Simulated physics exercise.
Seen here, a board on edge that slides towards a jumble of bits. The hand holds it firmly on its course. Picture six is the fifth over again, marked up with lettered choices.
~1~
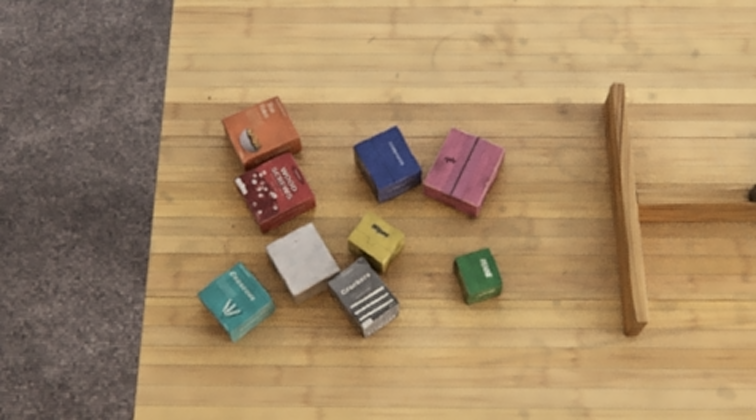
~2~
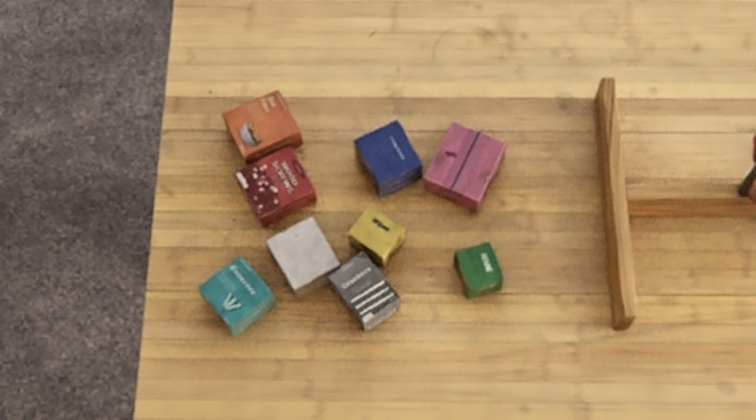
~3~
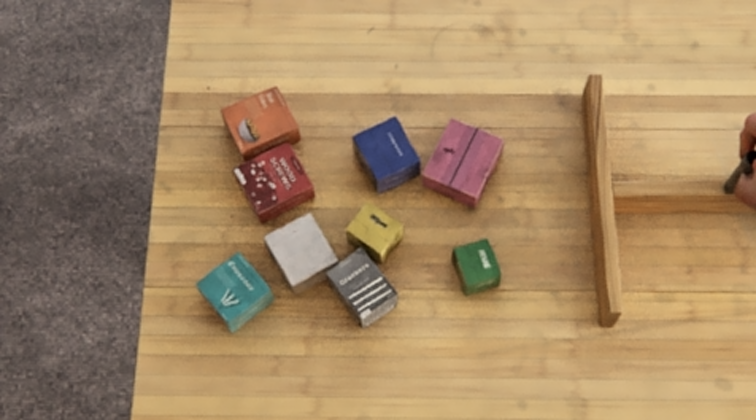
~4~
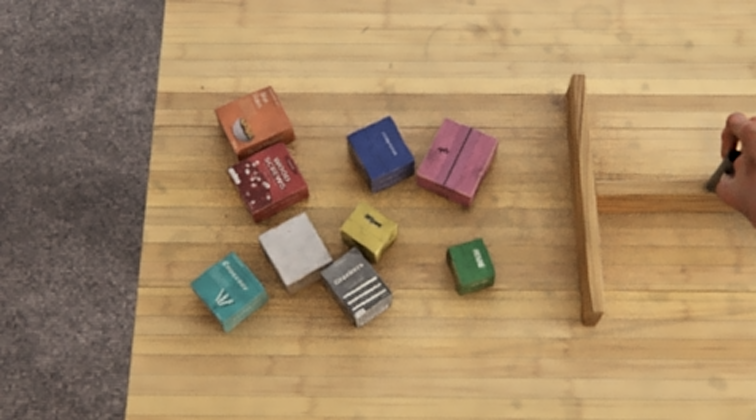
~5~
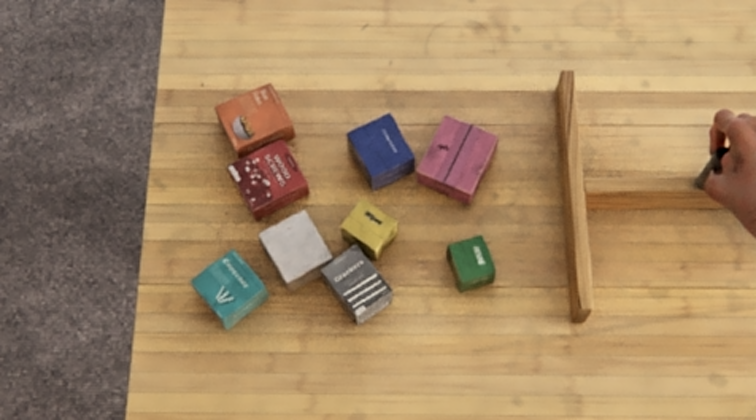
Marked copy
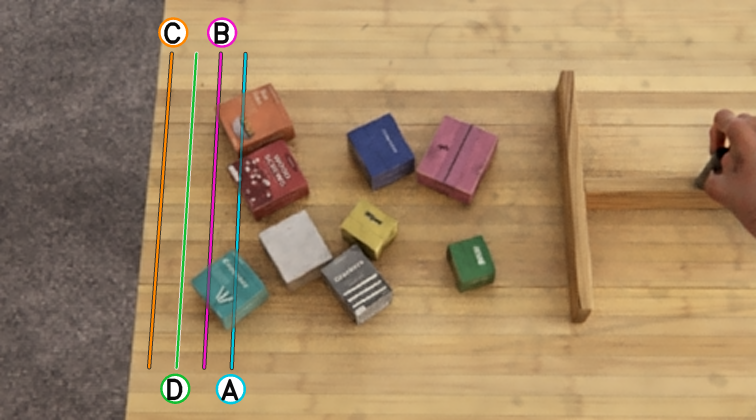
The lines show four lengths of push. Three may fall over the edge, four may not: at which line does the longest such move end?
Stop at A.
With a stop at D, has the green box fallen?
No.
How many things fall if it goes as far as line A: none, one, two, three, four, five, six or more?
Two.
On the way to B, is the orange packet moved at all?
By then, yes.
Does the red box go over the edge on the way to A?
By then, yes.
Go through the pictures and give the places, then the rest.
Orange packet (263, 135); grey packet (363, 299); blue box (388, 165), in the first frame.
Board (619, 192); white block (304, 258), in the second frame.
Board (605, 188); green box (476, 267), in the third frame.
Board (588, 188); red box (269, 183), in the fourth frame.
Board (577, 184); orange packet (256, 123); grey packet (357, 286); blue box (381, 153), in the fifth frame.
On the marked copy, A at (239, 202); B at (213, 202); C at (161, 202); D at (187, 202).
Following A. Soon after the start, board (454, 184); green box (428, 259); blue box (359, 152).
Later, board (333, 183); orange packet (193, 109); red box (189, 193).
In the end, board (239, 183); red box over the edge; orange packet over the edge; two fallen.
As for the rest, B drops five; C drops nine; D drops six.
